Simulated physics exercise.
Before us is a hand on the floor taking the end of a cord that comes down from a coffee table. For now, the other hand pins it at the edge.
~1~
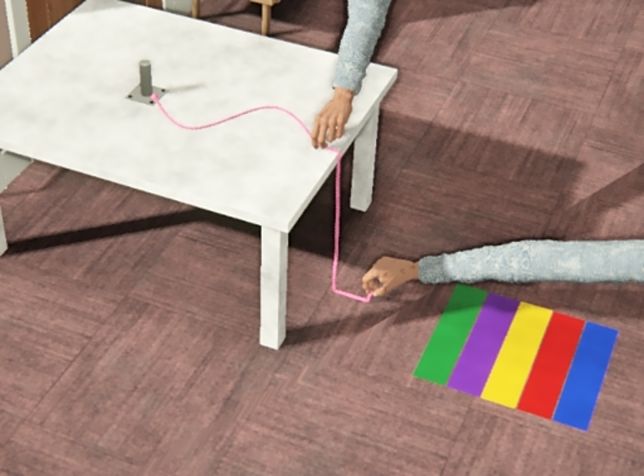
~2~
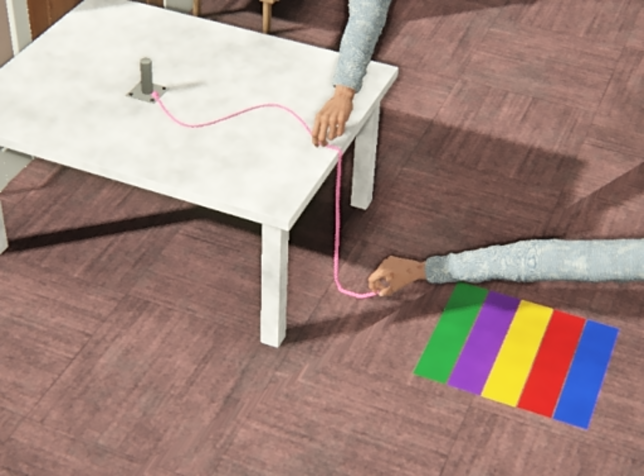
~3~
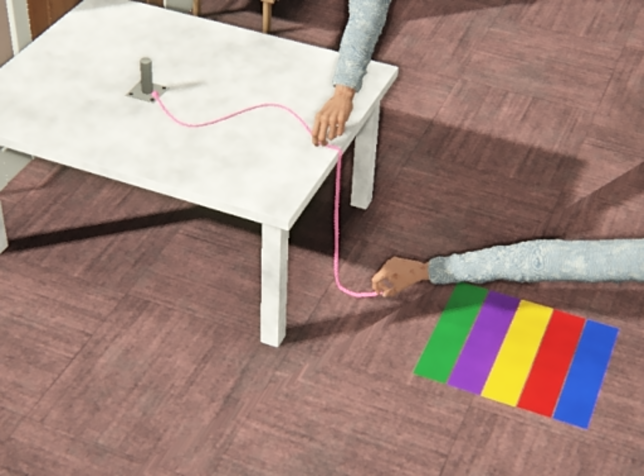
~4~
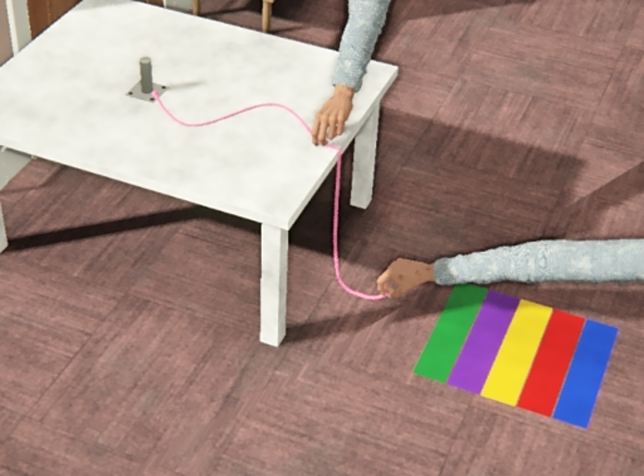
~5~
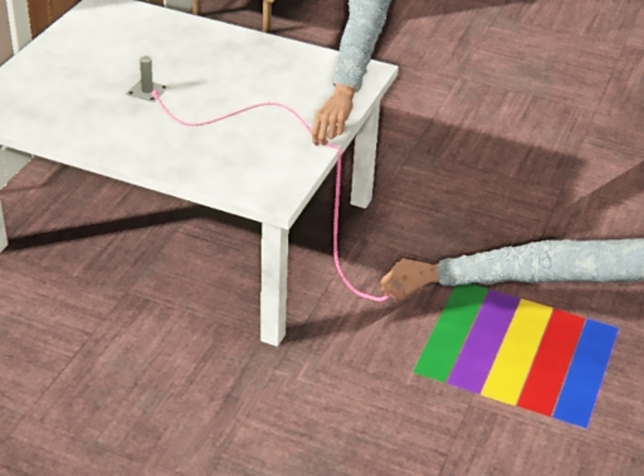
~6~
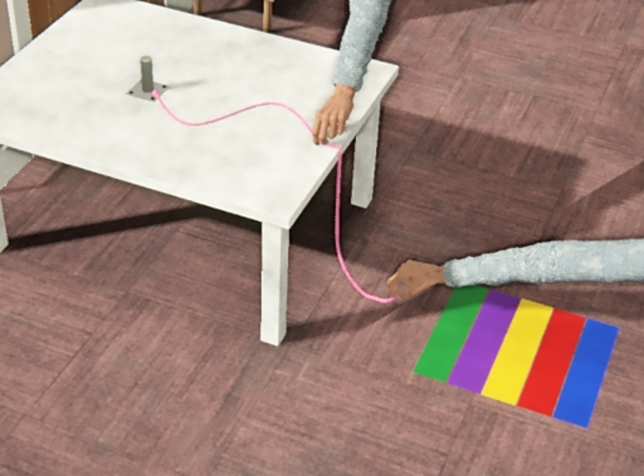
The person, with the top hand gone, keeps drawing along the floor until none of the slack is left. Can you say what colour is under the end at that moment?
Yes, it is red.
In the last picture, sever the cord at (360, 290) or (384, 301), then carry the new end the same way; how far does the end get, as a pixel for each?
The places are (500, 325) and (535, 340).
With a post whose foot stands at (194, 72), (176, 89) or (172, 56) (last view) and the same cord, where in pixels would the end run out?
Somewhere near (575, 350), (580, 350) and (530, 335), in that order.
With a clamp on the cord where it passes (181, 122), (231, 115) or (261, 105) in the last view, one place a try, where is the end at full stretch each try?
Approximately at (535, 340), at (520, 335) and at (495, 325), in that order.
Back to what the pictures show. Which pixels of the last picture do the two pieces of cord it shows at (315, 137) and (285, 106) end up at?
Near (365, 170) and (315, 137).
A little later, end near (500, 328); over purple.
Next, end near (535, 338); over yellow.
When it is tight, end near (555, 344); over red. It halts on the red strip.
